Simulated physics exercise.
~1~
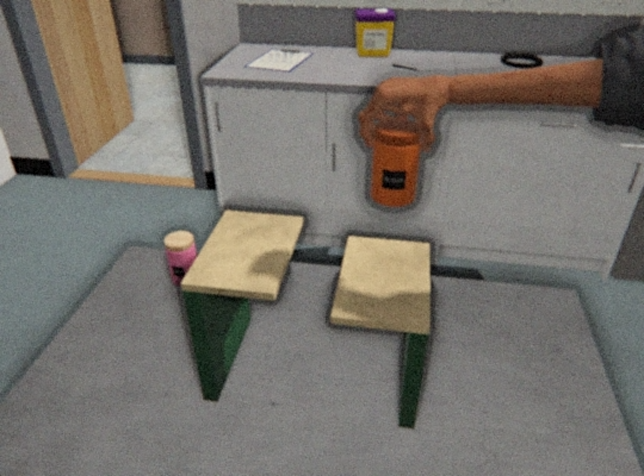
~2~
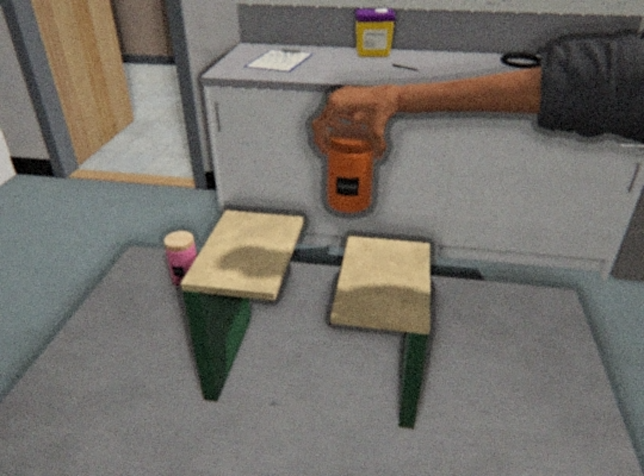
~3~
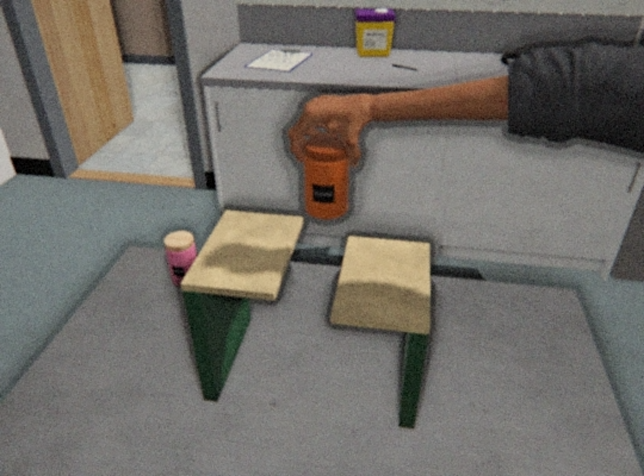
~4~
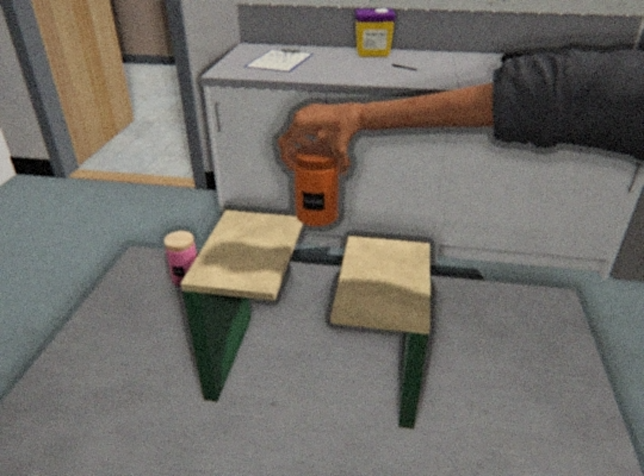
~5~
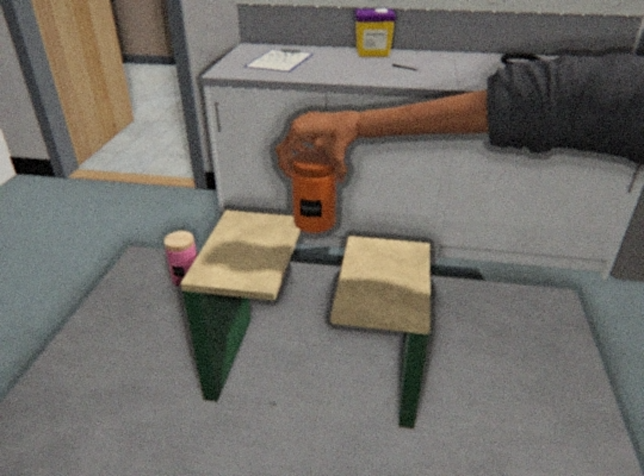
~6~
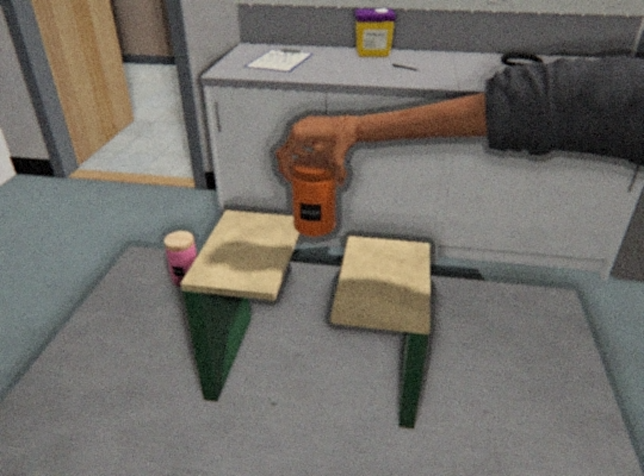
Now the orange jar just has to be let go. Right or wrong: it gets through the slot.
Right.
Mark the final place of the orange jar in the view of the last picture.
At about (316, 348).
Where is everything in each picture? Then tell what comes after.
In the first picture, on its way; orange jar (396, 163); pink jar (182, 259).
In the second picture, on its way; orange jar (350, 170); pink jar (182, 259).
In the third picture, on its way; orange jar (327, 177); pink jar (182, 259).
In the fourth picture, on its way; orange jar (317, 185); pink jar (182, 259).
In the fifth picture, on its way; orange jar (314, 191); pink jar (182, 259).
In the sixth picture, held still over the gap; orange jar (314, 196); pink jar (182, 259).
Then, 0.20 s later than the last frame, orange jar moved about its own width near (314, 221).
Then, 0.30 s later than the last frame, orange jar moved well along near (315, 287).
Then, 0.40 s later than the last frame, orange jar moved well along near (316, 343).
Then, 0.60 s later than the last frame, orange jar resting near (315, 345).
When it is over, moved from the start, orange jar; pink jar as before. End places, in pixels of the last picture, orange jar near (316, 348). The jar reaches the table.
